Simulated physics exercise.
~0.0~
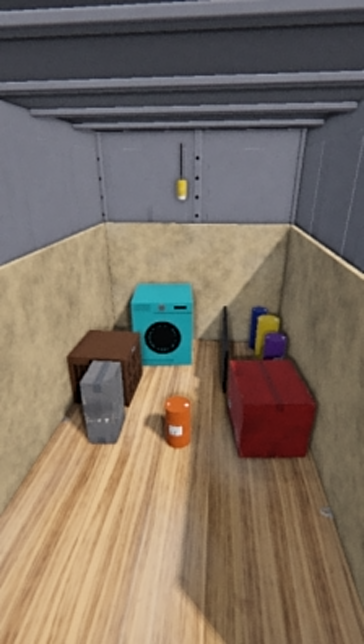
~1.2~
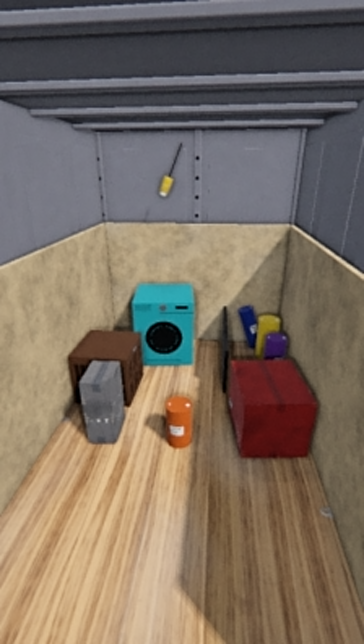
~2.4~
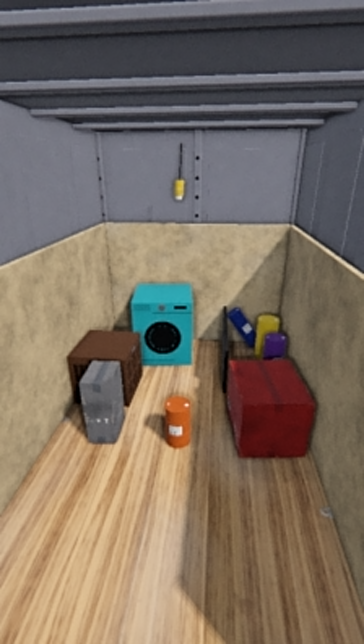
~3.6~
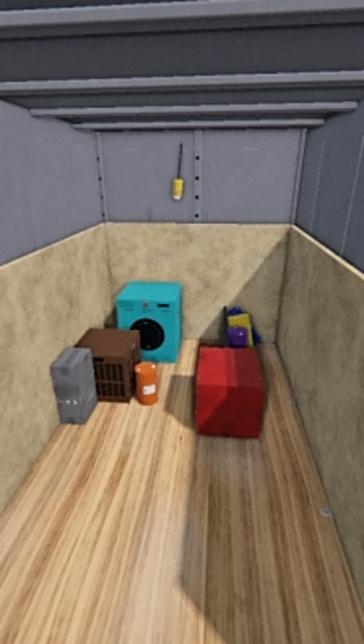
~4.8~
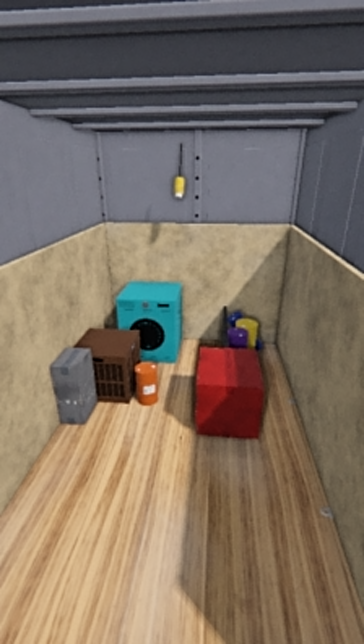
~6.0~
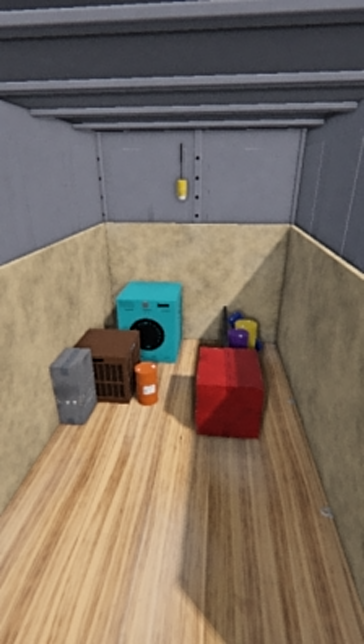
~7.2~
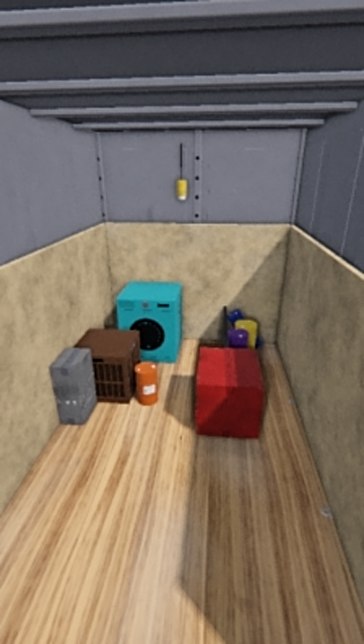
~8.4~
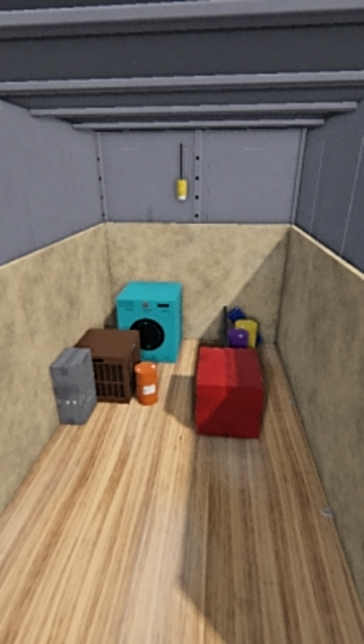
A blue canister tips over at the back of a cargo bay, then the red box, grey box and the orange, purple and yellow canisters shift left, the yellow one leaning before righting itself, and all settle near the brown chest and turquoise appliance.
